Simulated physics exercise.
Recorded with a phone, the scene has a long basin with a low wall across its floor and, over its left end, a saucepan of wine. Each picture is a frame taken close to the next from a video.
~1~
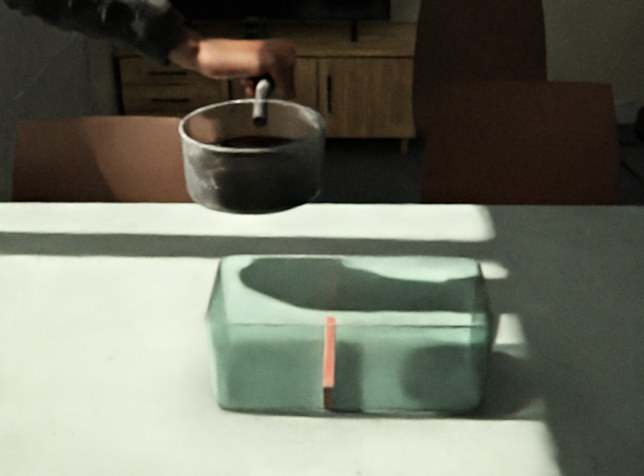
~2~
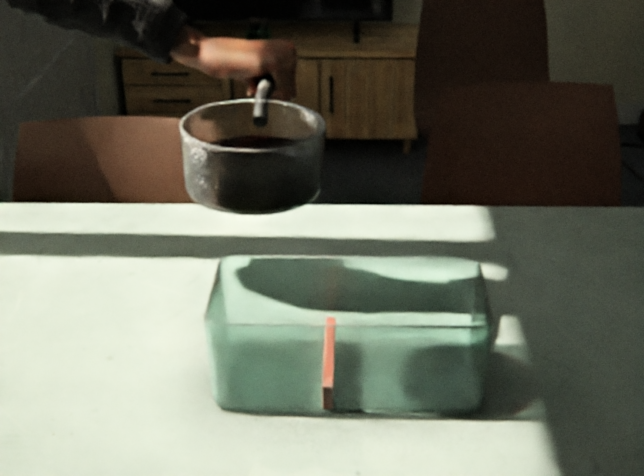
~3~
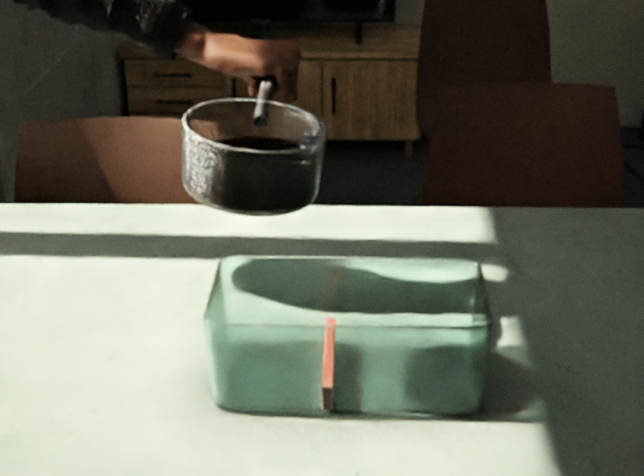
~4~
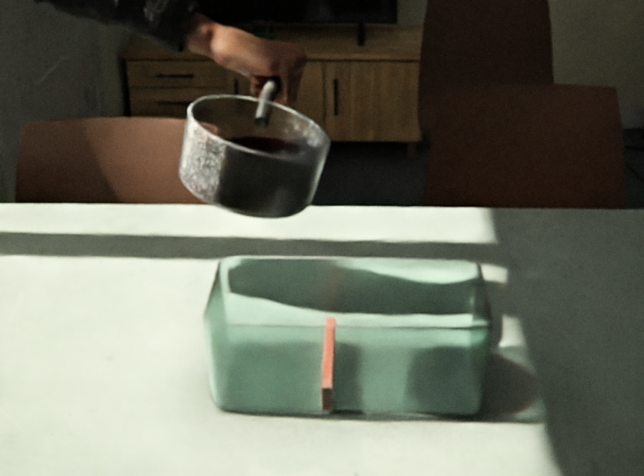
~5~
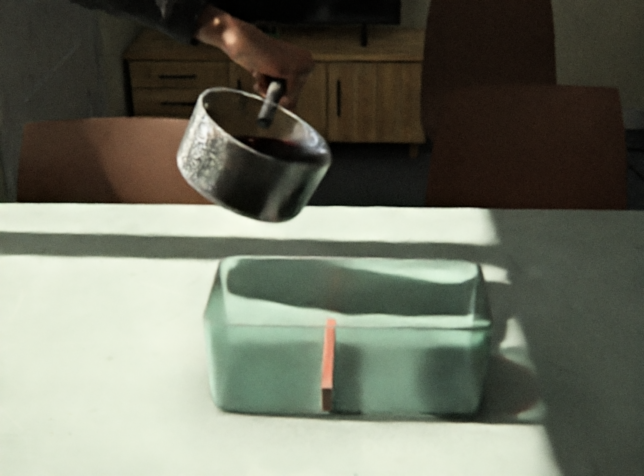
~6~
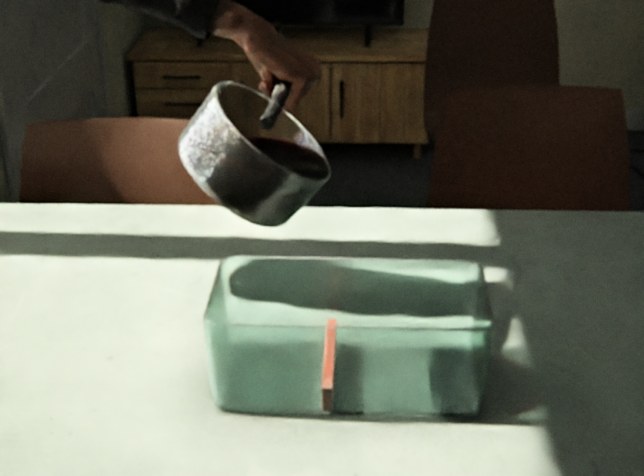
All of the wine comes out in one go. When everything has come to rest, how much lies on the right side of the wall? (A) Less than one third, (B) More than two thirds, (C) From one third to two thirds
The answer is B.
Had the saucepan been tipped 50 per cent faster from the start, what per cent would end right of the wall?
I'd say close to 85 per cent.
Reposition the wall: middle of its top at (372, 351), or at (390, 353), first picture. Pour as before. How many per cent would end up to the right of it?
Try 1: About 35 percent; try 2: About 15 percent.
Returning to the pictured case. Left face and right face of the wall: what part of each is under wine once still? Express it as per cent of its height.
The left reads 10 in a hundred and the right 60 in a hundred.
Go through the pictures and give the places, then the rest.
Tilt 0°; pouring edge (324, 126); surface from (189, 157) to (321, 157); the long basin's rim runs from (213, 289) to (486, 291); the wall's top is at (330, 350), in the first picture.
Tilt 2°; pouring edge (324, 128); surface from (189, 156) to (320, 158), in the second picture.
Tilt 7°; pouring edge (327, 135); surface from (187, 156) to (319, 160), in the third picture.
Tilt 15°; pouring edge (329, 145); surface from (185, 154) to (321, 160), in the fourth picture.
Tilt 26°; pouring edge (330, 159); surface from (183, 150) to (321, 161), in the fifth picture.
Tilt 39°; pouring edge (328, 174); surface from (192, 146) to (329, 164), in the sixth picture.
A moment on, the saucepan is tipped on its side and 38 per cent is still to pour, 0 is left of the wall and 25 right of it.
Next, the saucepan is tipped on its side and 11 per cent is still to pour, 8 is left of the wall and 67 right of it.
Then the saucepan is tipped on its side and 2 per cent is still to pour, 10 is left of the wall and 84 right of it.
Later the saucepan is tipped on its side and 0 per cent is still to pour, 11 is left of the wall and 87 right of it.
Finally, 12 per cent lies left of the wall, 87 right of it and 1 outside.
